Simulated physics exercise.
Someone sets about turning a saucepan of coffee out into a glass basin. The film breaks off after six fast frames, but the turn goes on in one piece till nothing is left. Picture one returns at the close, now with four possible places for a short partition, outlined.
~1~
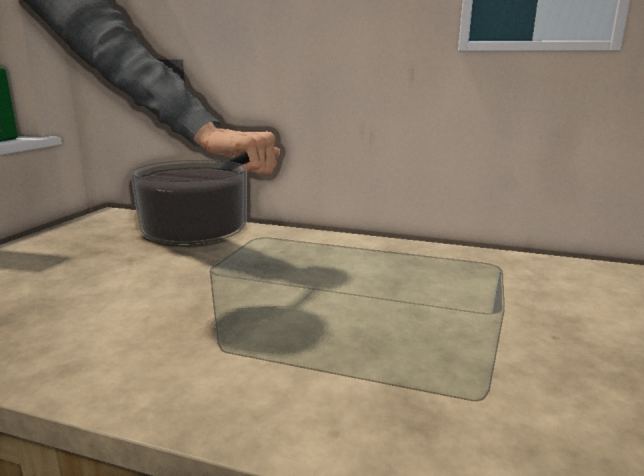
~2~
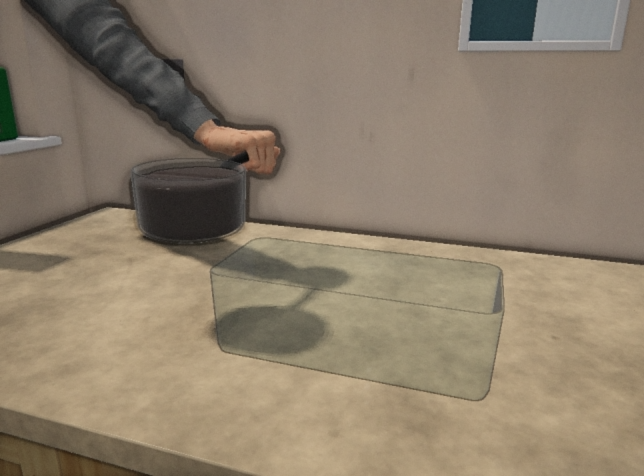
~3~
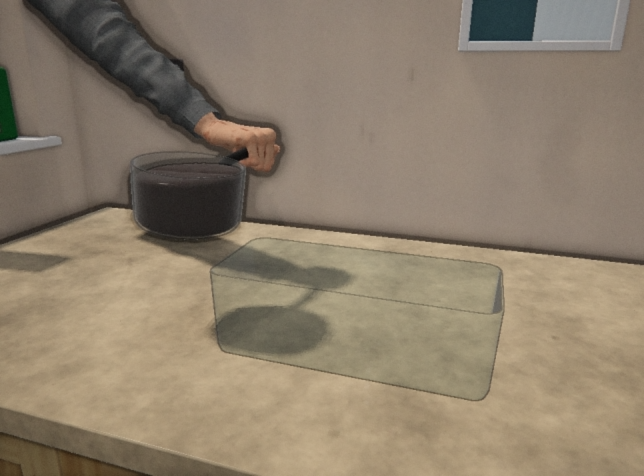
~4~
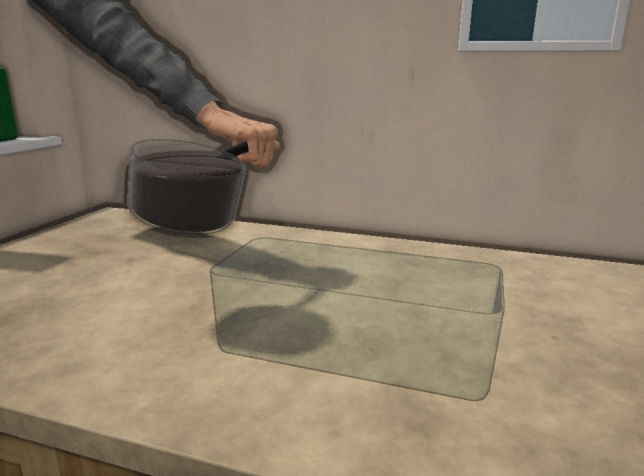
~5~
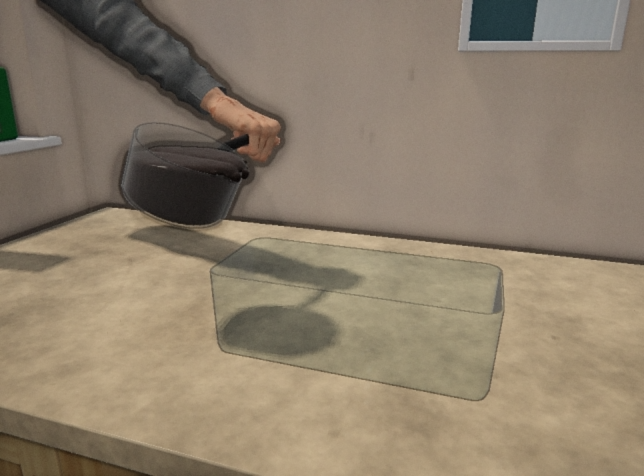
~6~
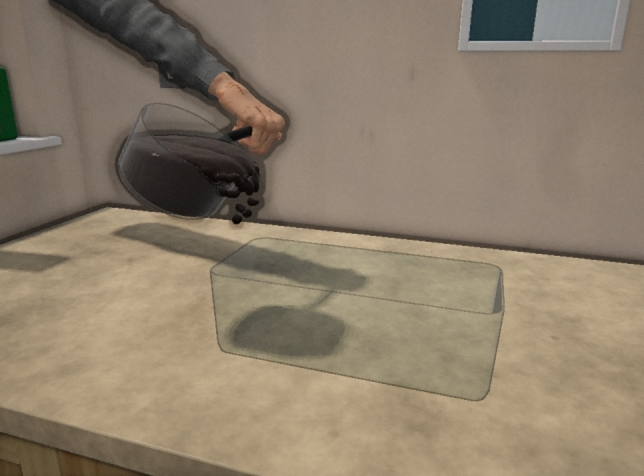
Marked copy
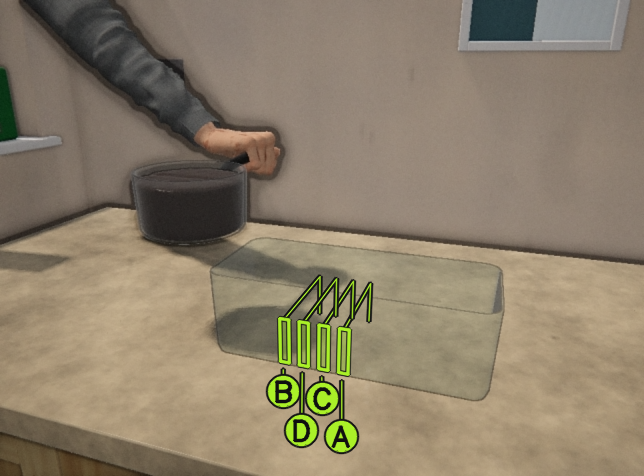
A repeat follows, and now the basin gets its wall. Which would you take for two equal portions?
Choose D.
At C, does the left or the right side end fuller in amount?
The left side.
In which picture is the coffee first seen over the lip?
In picture 5.
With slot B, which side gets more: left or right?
The right side.
On the marked copy, A at (341, 380); B at (283, 369); C at (321, 377); D at (302, 373).
Choosing A, about 95 % ends left of the wall and 3 % right of it.
Choosing B, about 17 % ends left of the wall and 82 % right of it.
Choosing C, about 87 % ends left of the wall and 12 % right of it.
Choosing D, about 49 % ends left of the wall and 50 % right of it.
